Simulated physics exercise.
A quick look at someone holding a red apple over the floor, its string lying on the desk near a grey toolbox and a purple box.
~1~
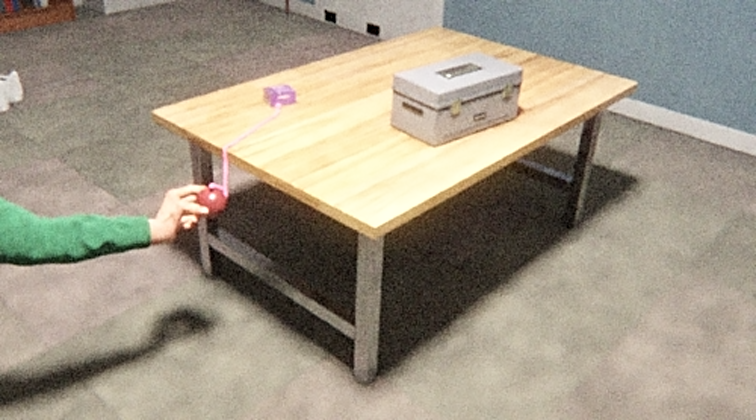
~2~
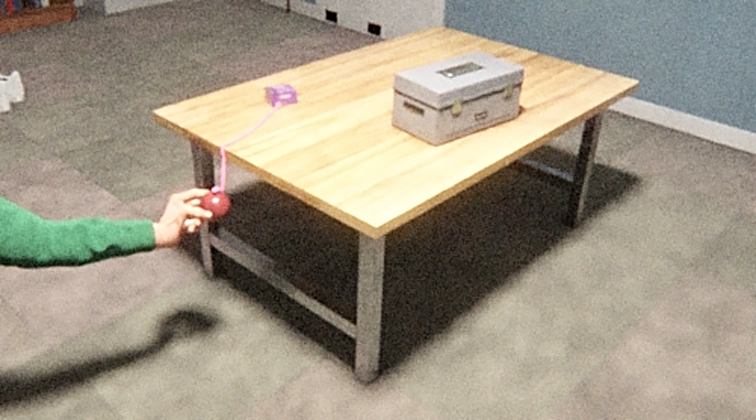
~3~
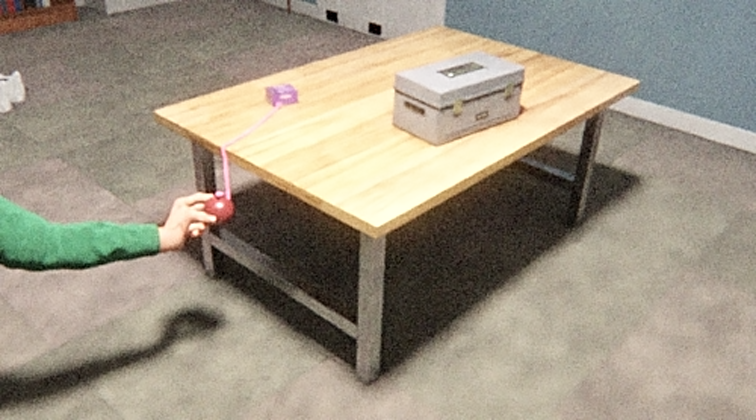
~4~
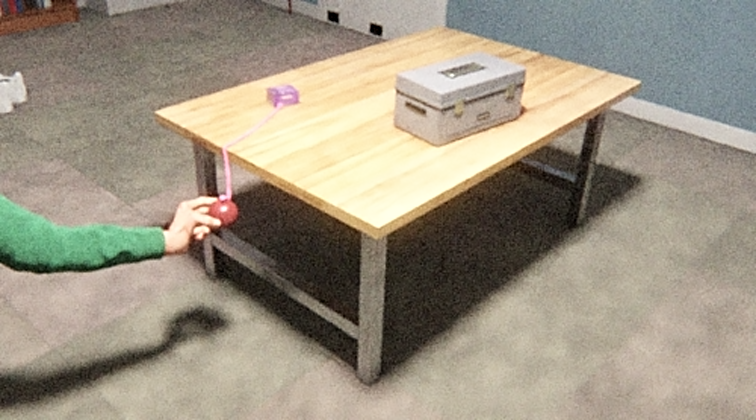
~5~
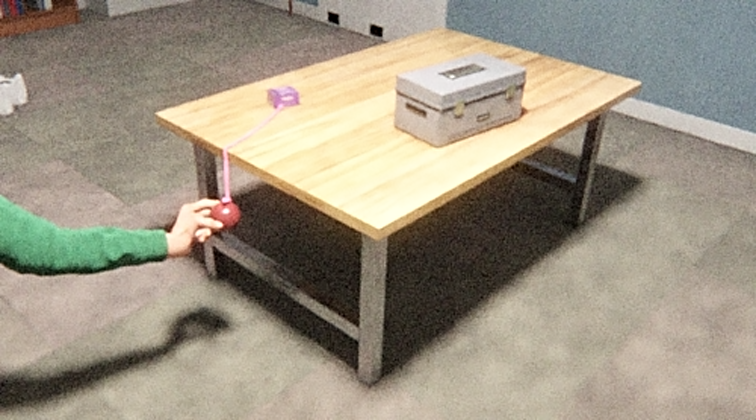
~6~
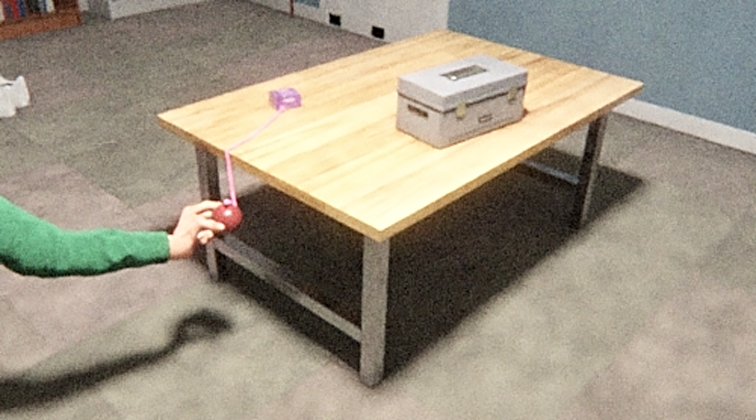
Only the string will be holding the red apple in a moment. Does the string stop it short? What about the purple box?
By the end the red apple has gone all the way down, and the purple box has been taken down too.
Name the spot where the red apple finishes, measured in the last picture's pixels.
It ends up at (222, 330).
Then, 0.28 s past the final frame, apple in the air near (234, 296); toolbox still; box tugged along near (265, 113).
Then, 0.54 s past the final frame, apple on the floor near (239, 326); toolbox still; box over the edge.
Then, 0.80 s past the final frame, apple on the floor near (239, 324); toolbox still; box down on the floor.
When it is over, apple on the floor near (222, 330); toolbox still; box down on the floor. The red apple reaches the floor and the purple box gets pulled over the edge.
